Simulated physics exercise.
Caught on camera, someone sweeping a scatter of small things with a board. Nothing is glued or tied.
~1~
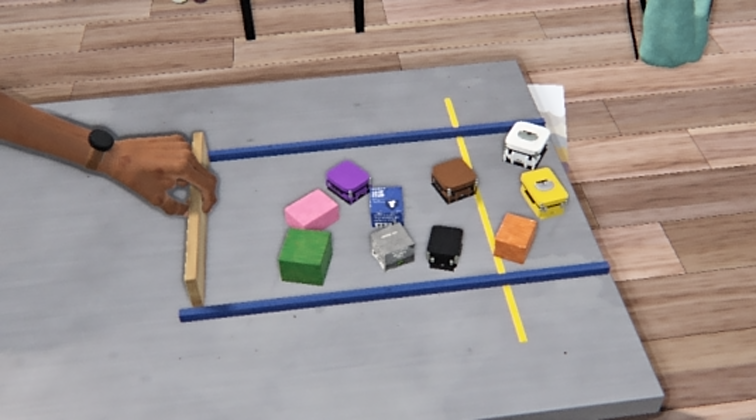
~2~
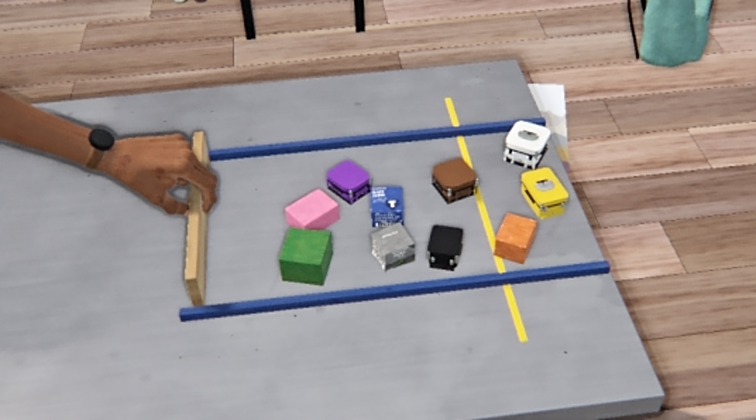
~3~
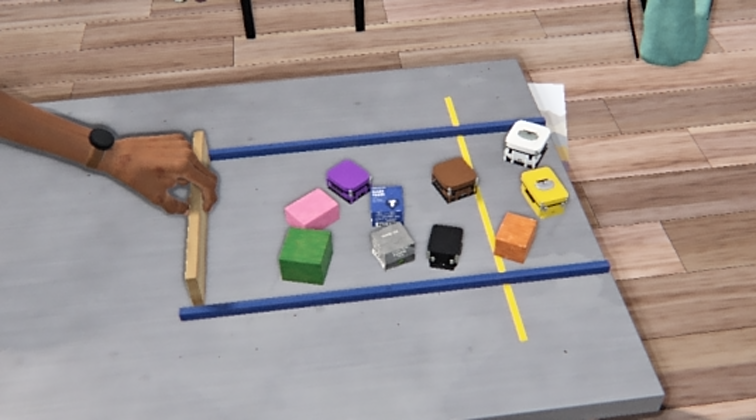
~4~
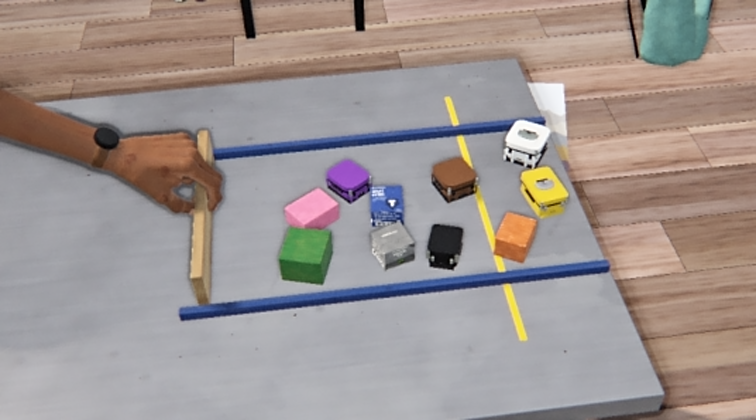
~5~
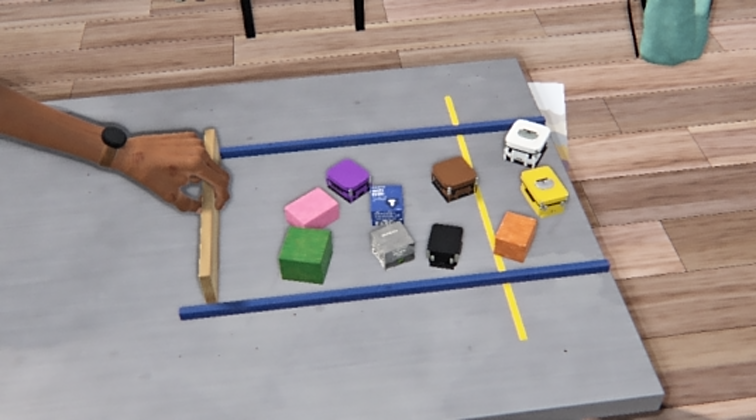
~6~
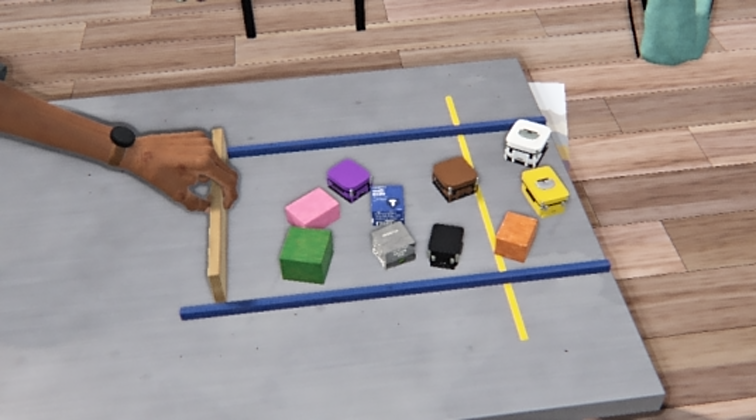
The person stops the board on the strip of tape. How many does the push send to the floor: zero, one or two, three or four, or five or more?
The number that fall off is one or two.
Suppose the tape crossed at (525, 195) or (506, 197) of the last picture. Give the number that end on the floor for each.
The counts: 6 and 3.
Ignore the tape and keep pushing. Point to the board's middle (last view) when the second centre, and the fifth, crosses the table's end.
Near (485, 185) and (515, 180).
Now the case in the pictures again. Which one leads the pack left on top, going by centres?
It is the yellow case.
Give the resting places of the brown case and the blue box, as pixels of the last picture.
The brown case at (521, 174), the blue box at (544, 202).
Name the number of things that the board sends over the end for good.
Exactly 1.
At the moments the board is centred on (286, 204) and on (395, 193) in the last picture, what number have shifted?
The counts are 2 and 8.
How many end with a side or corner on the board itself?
3 of them.
Soon after, none off yet; white case at rest near (527, 144); yellow case at rest near (544, 193); orange block at rest near (516, 237).
After that, none off yet; white case at rest near (527, 144); yellow case at rest near (544, 193); orange block displaced a little near (537, 232).
In the end, the number that fall off is one or two; gone, orange block.
